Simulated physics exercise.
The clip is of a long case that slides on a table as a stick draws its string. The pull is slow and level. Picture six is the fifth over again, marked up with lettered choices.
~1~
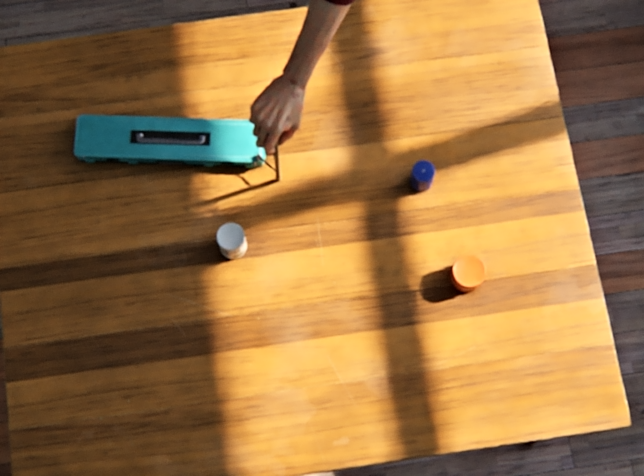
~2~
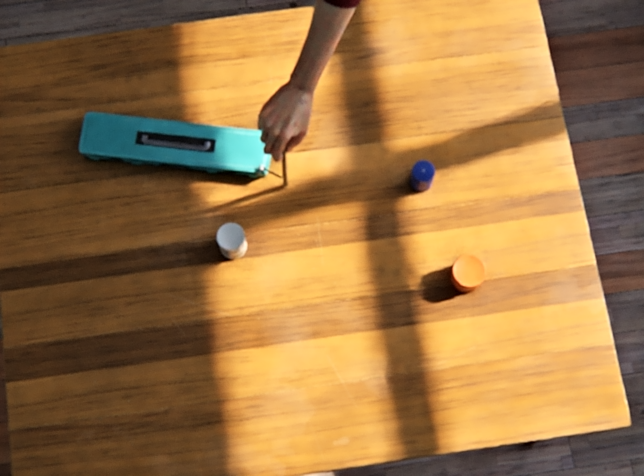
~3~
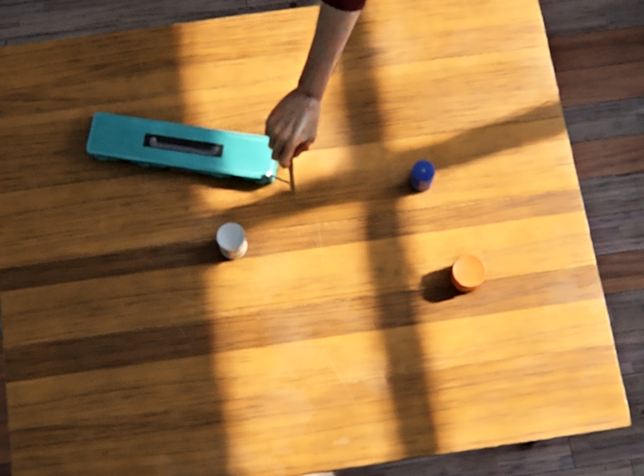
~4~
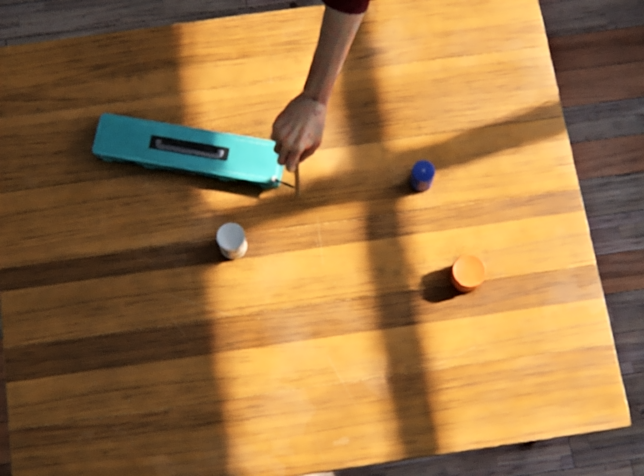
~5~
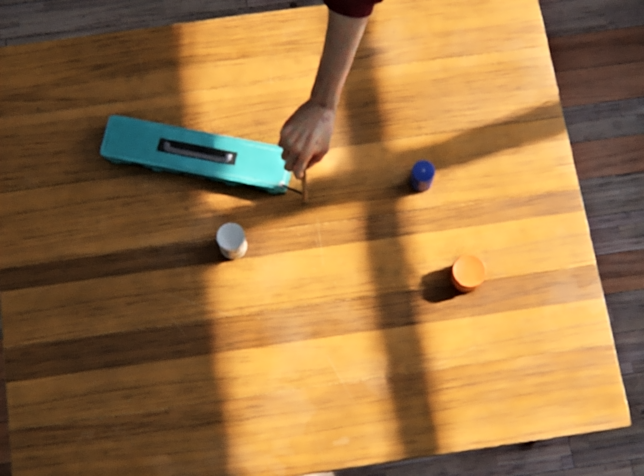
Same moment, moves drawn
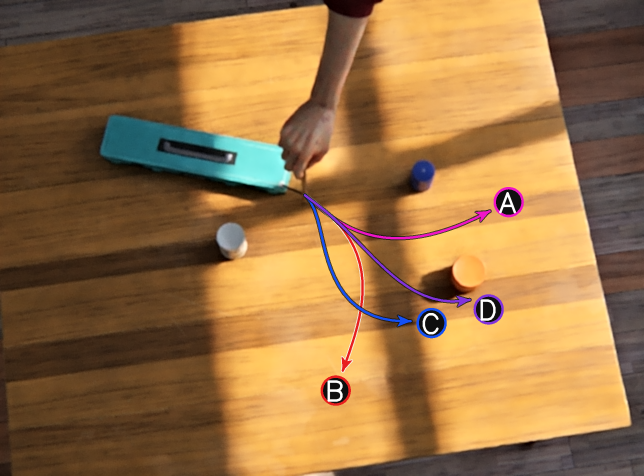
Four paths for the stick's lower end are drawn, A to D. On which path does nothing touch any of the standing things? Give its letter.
Choose path B.
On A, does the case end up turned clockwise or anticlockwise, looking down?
On that path, anticlockwise.
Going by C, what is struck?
The white jar.
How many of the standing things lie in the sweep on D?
In all, one.
On the copy, A from (305, 195) via (394, 238) to (490, 211); B from (305, 195) via (361, 272) to (343, 371); C from (305, 195) via (335, 278) to (411, 321); D from (305, 195) via (379, 263) to (470, 300).
On B. First, foot of the stick (353, 245), middle of the case (253, 183).
Then, foot of the stick (360, 313), middle of the case (287, 221).
Finally, foot of the stick (342, 373), middle of the case (301, 261); nothing has been touched.
By contrast, A meets the blue candle; C meets the white jar; D meets the orange tub.
